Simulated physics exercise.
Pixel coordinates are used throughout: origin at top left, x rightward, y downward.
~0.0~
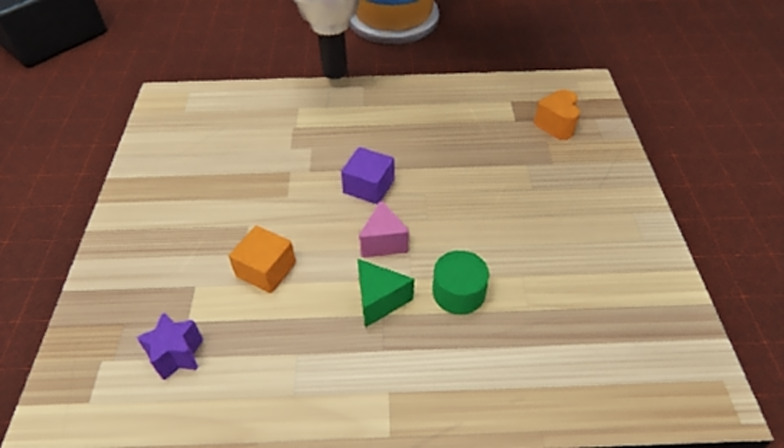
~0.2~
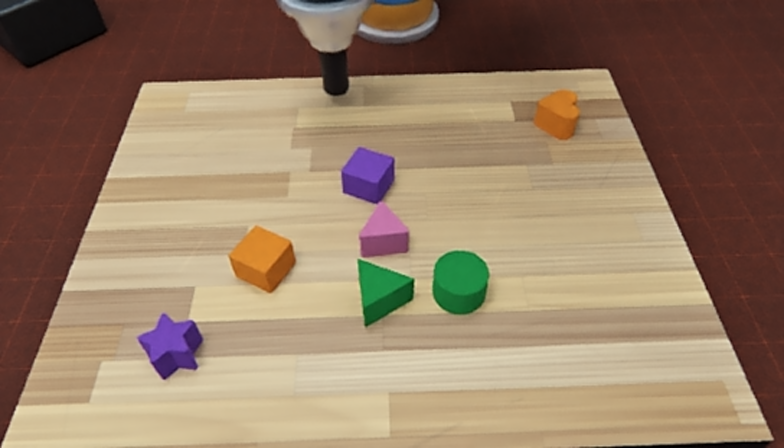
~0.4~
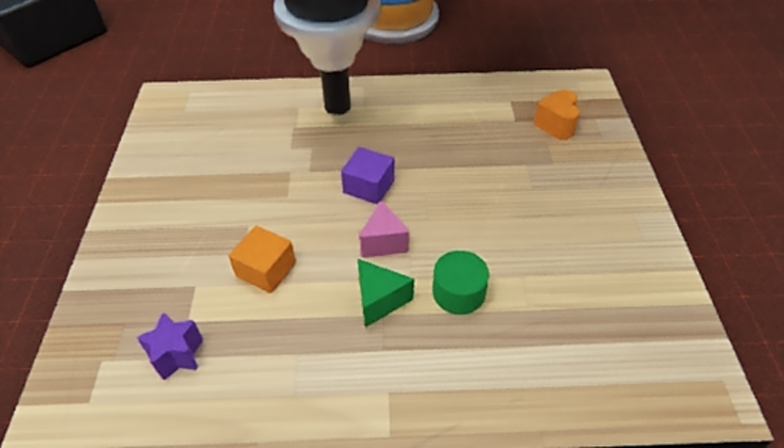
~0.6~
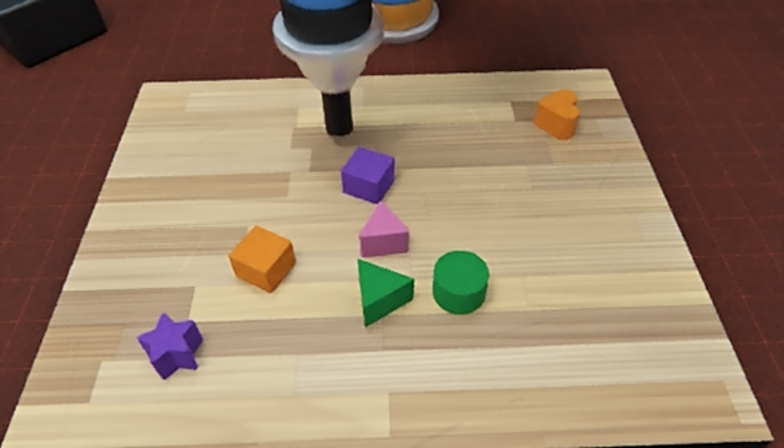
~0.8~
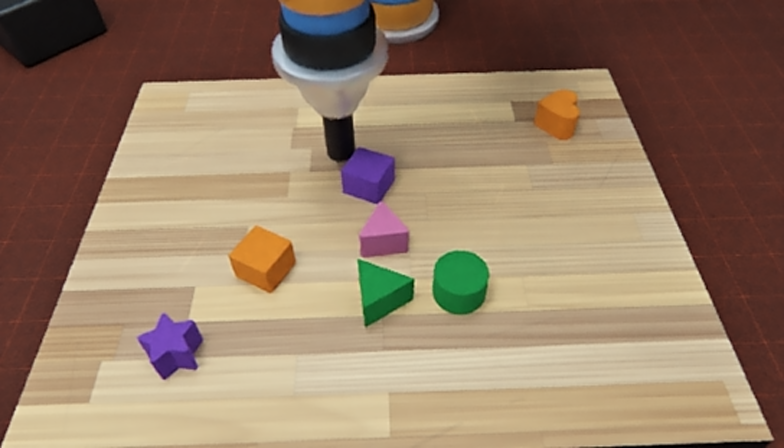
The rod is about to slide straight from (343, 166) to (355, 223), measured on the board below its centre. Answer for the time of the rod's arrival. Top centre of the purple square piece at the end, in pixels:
I predict (386, 177).
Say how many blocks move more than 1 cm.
I count one.
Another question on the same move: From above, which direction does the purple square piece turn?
Top view: Counterclockwise.
Halfway along, rod at (347, 181); purple square piece at (382, 175), turned 20° anticlockwise.
At the end, rod at (354, 210); purple square piece at (386, 177), turned 35° anticlockwise; pink triangle in place.
